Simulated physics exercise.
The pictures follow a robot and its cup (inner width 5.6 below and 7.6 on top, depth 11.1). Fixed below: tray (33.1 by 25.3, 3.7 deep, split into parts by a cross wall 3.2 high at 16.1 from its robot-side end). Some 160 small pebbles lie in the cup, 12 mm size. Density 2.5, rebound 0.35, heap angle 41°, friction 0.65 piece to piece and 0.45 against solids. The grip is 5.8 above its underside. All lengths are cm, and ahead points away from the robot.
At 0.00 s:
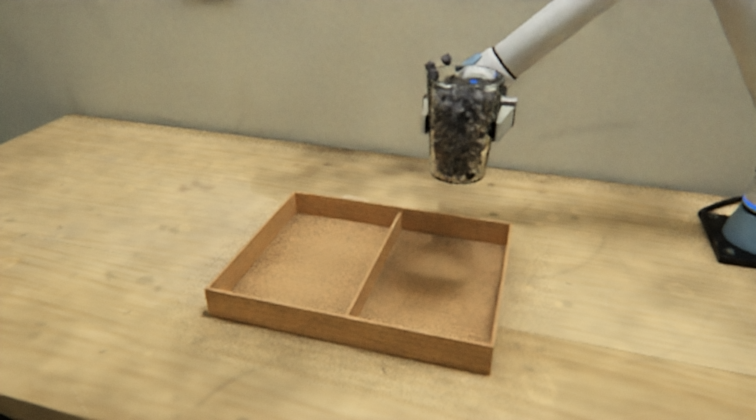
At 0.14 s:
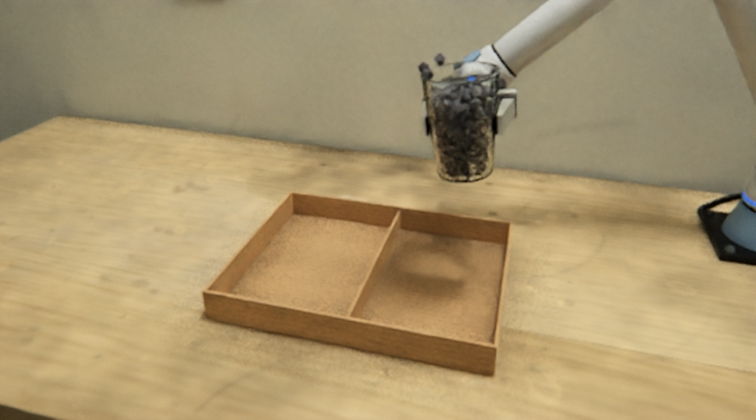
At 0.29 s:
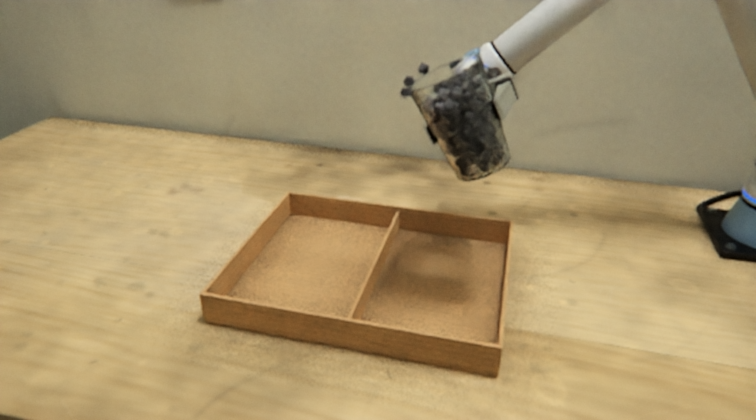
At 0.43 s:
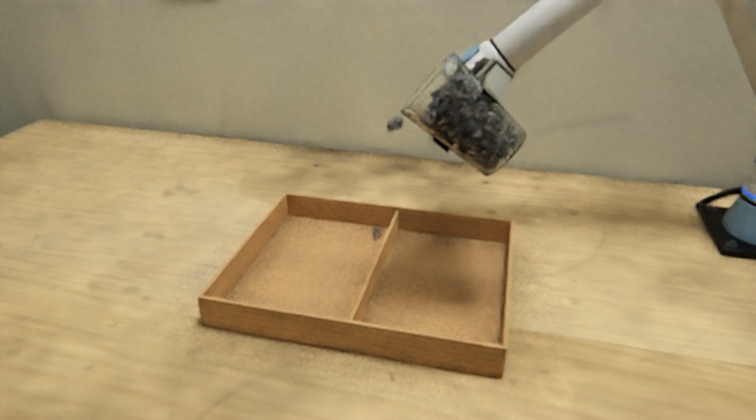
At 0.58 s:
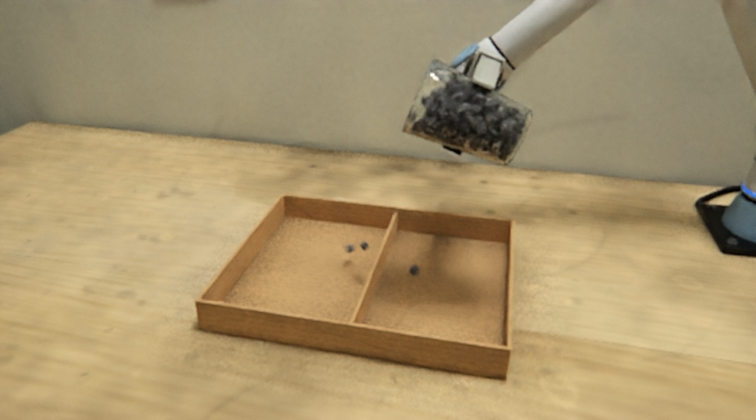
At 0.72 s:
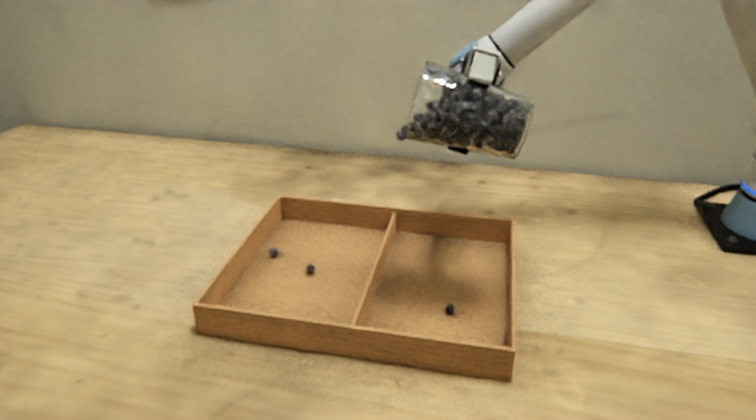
A robot arm holding a clear cup full of small dark pebbles tilts it leftward above a divided wooden tray until the cup lies nearly on its side, and a few pebbles drop and scatter across both sections.
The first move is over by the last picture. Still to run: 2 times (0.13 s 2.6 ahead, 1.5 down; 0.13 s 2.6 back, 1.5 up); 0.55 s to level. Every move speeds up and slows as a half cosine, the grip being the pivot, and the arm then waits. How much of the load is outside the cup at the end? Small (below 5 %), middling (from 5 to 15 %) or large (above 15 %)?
Outside the cup the share is middling, from 5 to 15 %.
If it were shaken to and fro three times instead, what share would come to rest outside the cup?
It would be near 10 per cent.
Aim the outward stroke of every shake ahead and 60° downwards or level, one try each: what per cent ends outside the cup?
Some 5 and 25 per cent.
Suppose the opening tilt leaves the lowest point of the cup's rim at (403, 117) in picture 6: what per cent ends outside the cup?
Some 0 per cent.
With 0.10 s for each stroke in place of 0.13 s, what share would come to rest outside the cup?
It would be near 20 per cent.
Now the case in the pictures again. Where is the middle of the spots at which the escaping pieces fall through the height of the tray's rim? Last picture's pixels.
Around (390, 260).
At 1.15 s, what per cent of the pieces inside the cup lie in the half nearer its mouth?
About 50 per cent.
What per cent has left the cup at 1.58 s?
About 10 per cent by then.
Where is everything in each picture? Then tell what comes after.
The cup middle at (461, 127), level; upper third of the load around (462, 105), from x 430 to 490, top at y 60; 164 in the cup, in the first picture.
The cup middle at (463, 125), tilted 7° forward; upper third of the load around (461, 103), from x 425 to 490, top at y 60, in the second picture.
The cup middle at (465, 123), tilted 27° forward; upper third of the load around (463, 99), from x 405 to 500, top at y 70; 163 in the cup, 1 in flight or on a rim, in the third picture.
The cup middle at (468, 120), tilted 51° forward; upper third of the load around (461, 100), from x 375 to 510, top at y 80; 161 in the cup, 3 in flight or on a rim, in the fourth picture.
The cup middle at (470, 117), tilted 71° forward; upper third of the load around (466, 103), from x 350 to 520, top at y 85; 161 in the cup, 2 in the far-side part, 1 in the robot-side part, in the fifth picture.
The cup middle at (471, 115), tilted 78° forward; upper third of the load around (471, 103), from x 275 to 520, top at y 85; 160 in the cup, 2 in the far-side part, 1 in the robot-side part, 1 in flight or on a rim, in the sixth picture.
After 1.15 s, tilted 78° forward, highest piece 24 above the table; 156 in the cup, 5 in the far-side part, 3 in the robot-side part.
After 1.58 s, tilted 26° forward, highest piece 27 above the table; 149 in the cup, 8 in the robot-side part, 7 in the far-side part.
After 1.99 s, level, highest piece 28 above the table; 149 in the cup, 8 in the robot-side part, 7 in the far-side part.
After 3.04 s, level, highest piece 28 above the table; 149 in the cup, 8 in the robot-side part, 7 in the far-side part.
In the end, 149 in the cup, 8 in the robot-side part, 7 in the far-side part. That is 9 % outside the cup.
